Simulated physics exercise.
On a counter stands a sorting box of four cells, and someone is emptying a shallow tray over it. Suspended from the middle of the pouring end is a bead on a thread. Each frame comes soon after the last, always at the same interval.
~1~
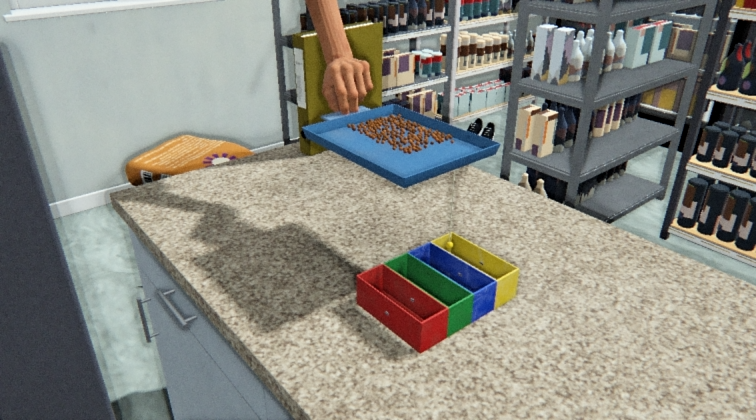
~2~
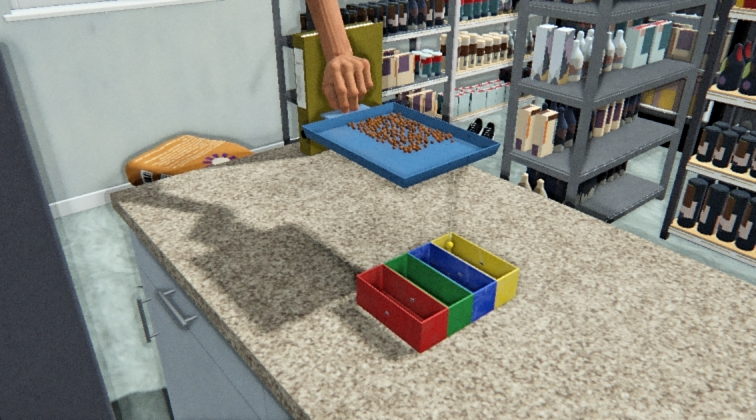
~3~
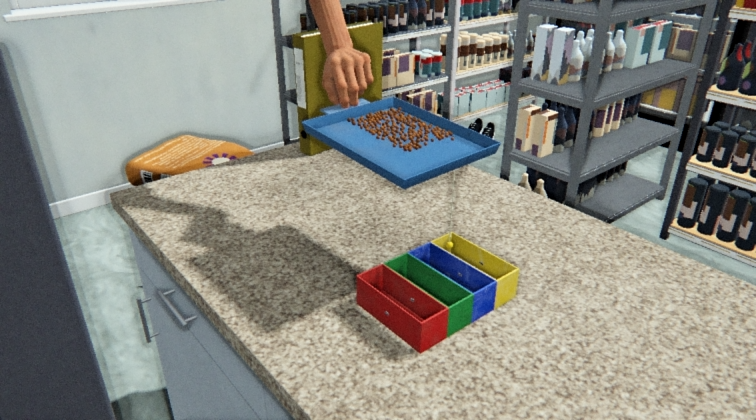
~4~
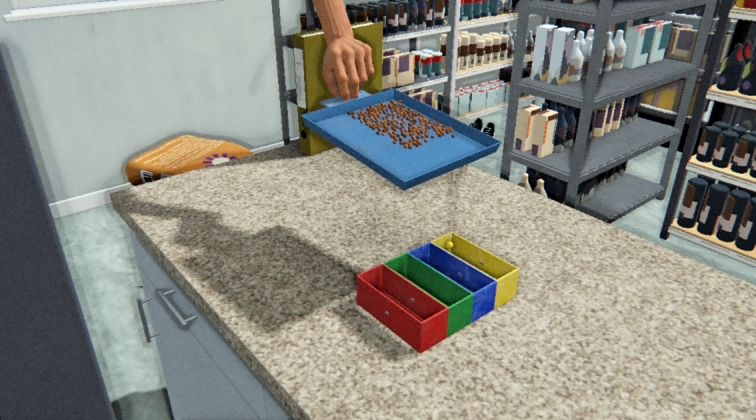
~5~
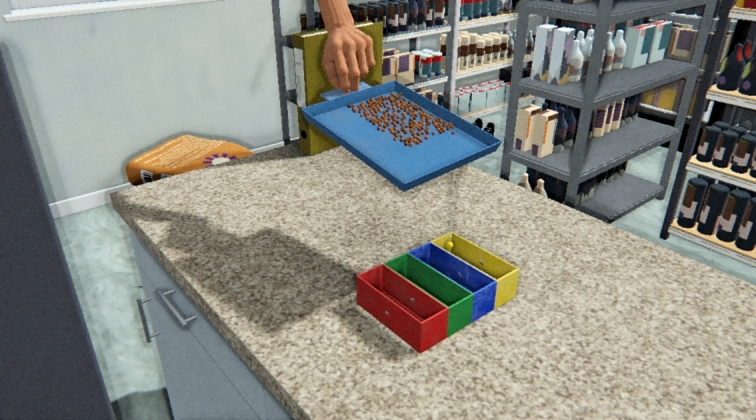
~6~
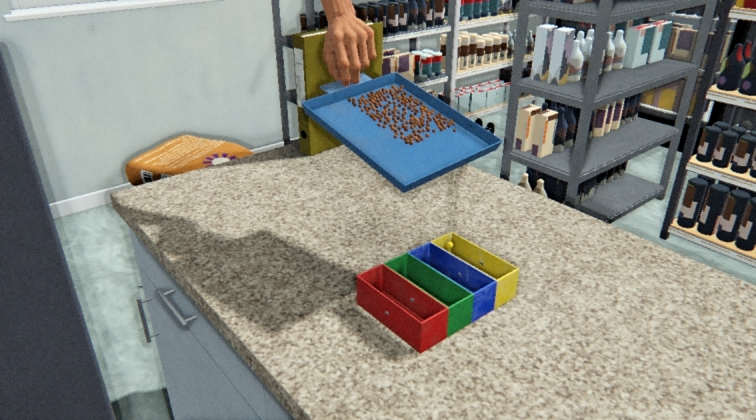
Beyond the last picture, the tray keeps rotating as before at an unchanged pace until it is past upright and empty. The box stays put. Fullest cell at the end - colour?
Green.
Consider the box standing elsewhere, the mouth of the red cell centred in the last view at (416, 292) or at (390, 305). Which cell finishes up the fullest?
That red cell first, the green cell second.
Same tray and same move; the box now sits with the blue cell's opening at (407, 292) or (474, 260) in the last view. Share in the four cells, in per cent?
Well, you'd get about 90 per cent and then about 80 per cent.
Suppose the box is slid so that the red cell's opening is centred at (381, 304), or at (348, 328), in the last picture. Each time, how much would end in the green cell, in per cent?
It works out to 50 percent and then 0 percent.
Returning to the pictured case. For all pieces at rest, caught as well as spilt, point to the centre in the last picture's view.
Close to (422, 308), more or less.
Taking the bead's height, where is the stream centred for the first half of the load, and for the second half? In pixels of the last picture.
Around (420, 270), followed by around (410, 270).
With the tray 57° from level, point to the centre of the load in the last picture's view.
The middle of the pieces lands at roughly (423, 182).
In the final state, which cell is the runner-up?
The answer here is the red cell.
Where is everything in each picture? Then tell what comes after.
In the first picture, corners of the pouring end at (405, 176) and (496, 143), level; middle of the load at (397, 132), cereal balls; bead on its thread at (449, 245); red cell at (434, 328); green cell at (460, 313); blue cell at (484, 299); yellow cell at (506, 286).
In the second picture, corners of the pouring end at (405, 176) and (497, 143), level; middle of the load at (397, 131).
In the third picture, corners of the pouring end at (405, 177) and (497, 142), tipped barely, lowest at the left corner; middle of the load at (397, 128).
In the fourth picture, corners of the pouring end at (405, 179) and (497, 142), tipped a little, lowest at the left corner; middle of the load at (398, 122).
In the fifth picture, corners of the pouring end at (405, 181) and (498, 141), tipped a little, lowest at the left corner; middle of the load at (398, 117).
In the sixth picture, corners of the pouring end at (405, 182) and (499, 140), tipped a little, lowest at the left corner; middle of the load at (399, 112); red cell at (434, 328); green cell at (460, 313); blue cell at (484, 299); yellow cell at (506, 286).
Soon after the last picture, tray tipped steeply; most on the tray; a small part in the red cell; a stray few in the green cell; a small part falling or outside the box.
A little later, tray tipped right over; about half on the tray; about a quarter in the green cell; a small part in the red cell; a stray few in the blue cell; a stray few in the yellow cell; about a quarter falling or outside the box.
Later still, tray tipped past a quarter turn; about half in the green cell; about a third in the red cell; a small part in the blue cell; a stray few in the yellow cell; a small part falling or outside the box.
At rest, tray tipped past a quarter turn; about half in the green cell; about a third in the red cell; a small part in the blue cell; a stray few in the yellow cell; a small part outside the box.
